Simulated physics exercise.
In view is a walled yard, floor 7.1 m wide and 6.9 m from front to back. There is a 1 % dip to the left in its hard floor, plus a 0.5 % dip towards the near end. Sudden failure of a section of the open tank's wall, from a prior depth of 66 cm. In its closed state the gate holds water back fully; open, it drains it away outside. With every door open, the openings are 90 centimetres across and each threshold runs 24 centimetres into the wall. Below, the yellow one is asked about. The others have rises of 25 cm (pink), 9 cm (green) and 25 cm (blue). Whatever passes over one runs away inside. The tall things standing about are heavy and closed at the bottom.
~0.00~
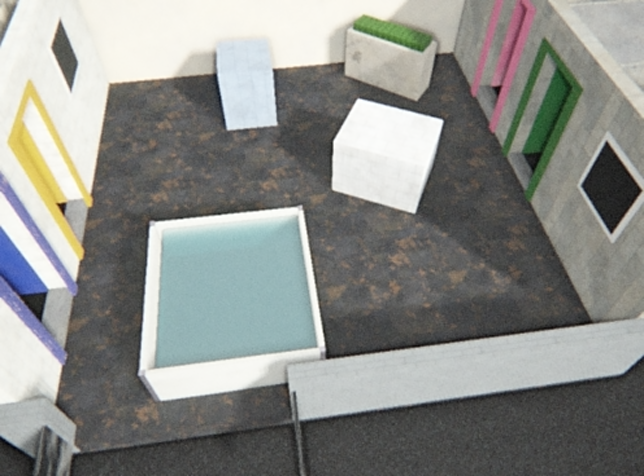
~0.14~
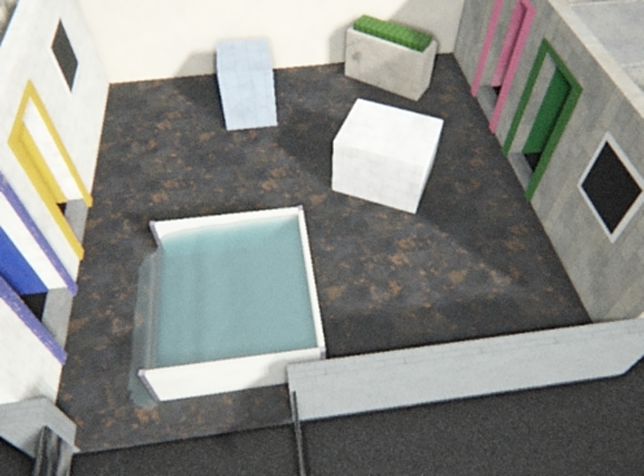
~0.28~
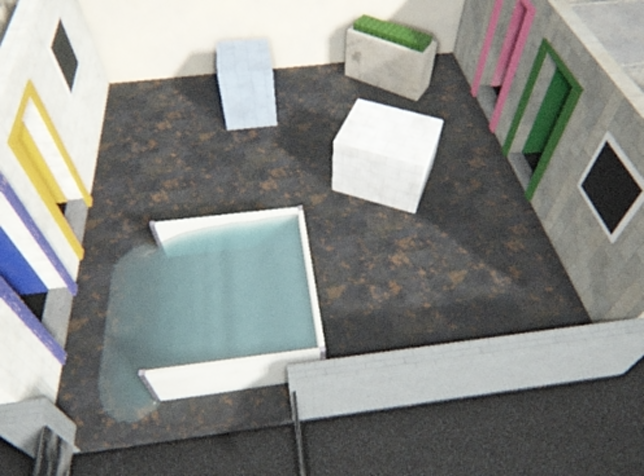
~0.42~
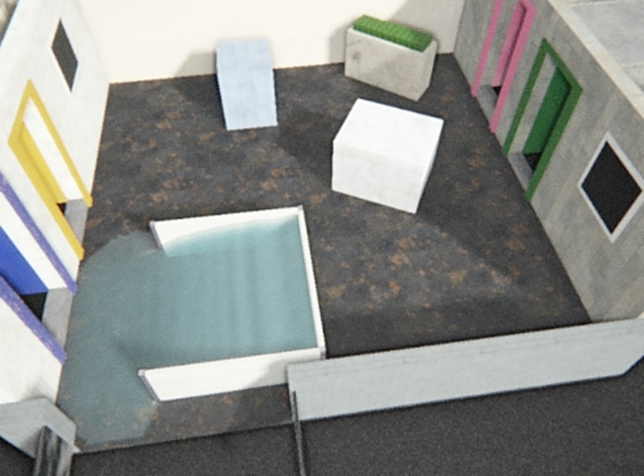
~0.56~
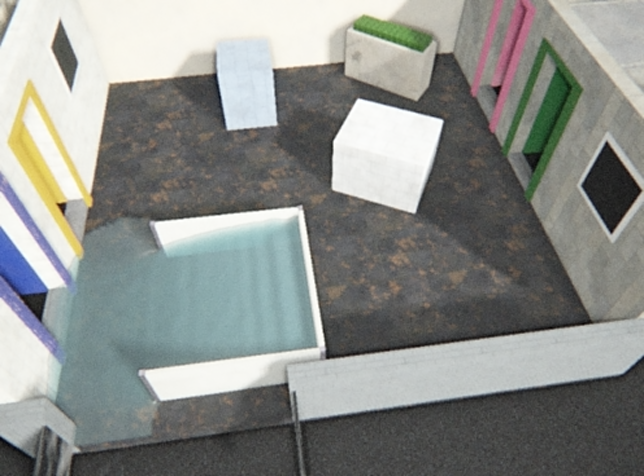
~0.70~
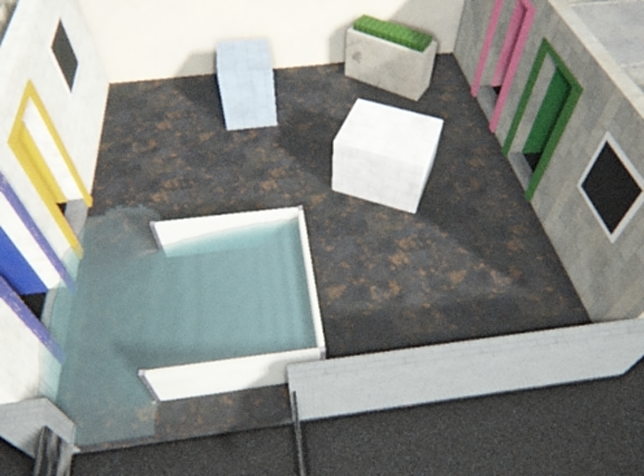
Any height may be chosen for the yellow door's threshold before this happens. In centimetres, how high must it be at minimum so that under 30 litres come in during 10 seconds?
At least 14 cm or so.
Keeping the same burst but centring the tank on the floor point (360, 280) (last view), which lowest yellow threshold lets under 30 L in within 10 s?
Roughly 19 centimetres.
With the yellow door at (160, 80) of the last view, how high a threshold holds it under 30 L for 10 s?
Minimum: Close to 14.0 cm.
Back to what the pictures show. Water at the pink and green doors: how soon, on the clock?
Arrival times: Pink at 6.5 seconds, green at 7.5 seconds.
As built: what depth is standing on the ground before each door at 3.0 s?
Lab note, cm: Pink 0; green 0; blue 25; yellow 17.
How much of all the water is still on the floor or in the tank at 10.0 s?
Roughly 58 %.
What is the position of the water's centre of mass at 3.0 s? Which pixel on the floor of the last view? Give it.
Around (158, 257).
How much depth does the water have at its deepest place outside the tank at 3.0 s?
26 cm.
After 1.4 s water covers 10 % of the floor, deepest (55 cm) near (52, 428); 22 cm at the yellow door, 0 litres in over its 22 cm threshold.
After 3.0 s water covers 30 % of the floor, deepest (26 cm) near (52, 428); 17 cm at the yellow door, 3 litres in over its 22 cm threshold.
After 10.0 s water covers 70 % of the floor, deepest (8 cm) near (226, 242); 7 cm at the yellow door, 3 litres in over its 22 cm threshold.
At the yellow door as built, the water arrived by 0.7 s and peaked near 23 cm at 1.6 s.
Run again over the same 10 s with other heights there, 40 litres in over 12.5 cm, 15 litres over 17 cm. The limit of 30 litres is kept from about 14 cm up.
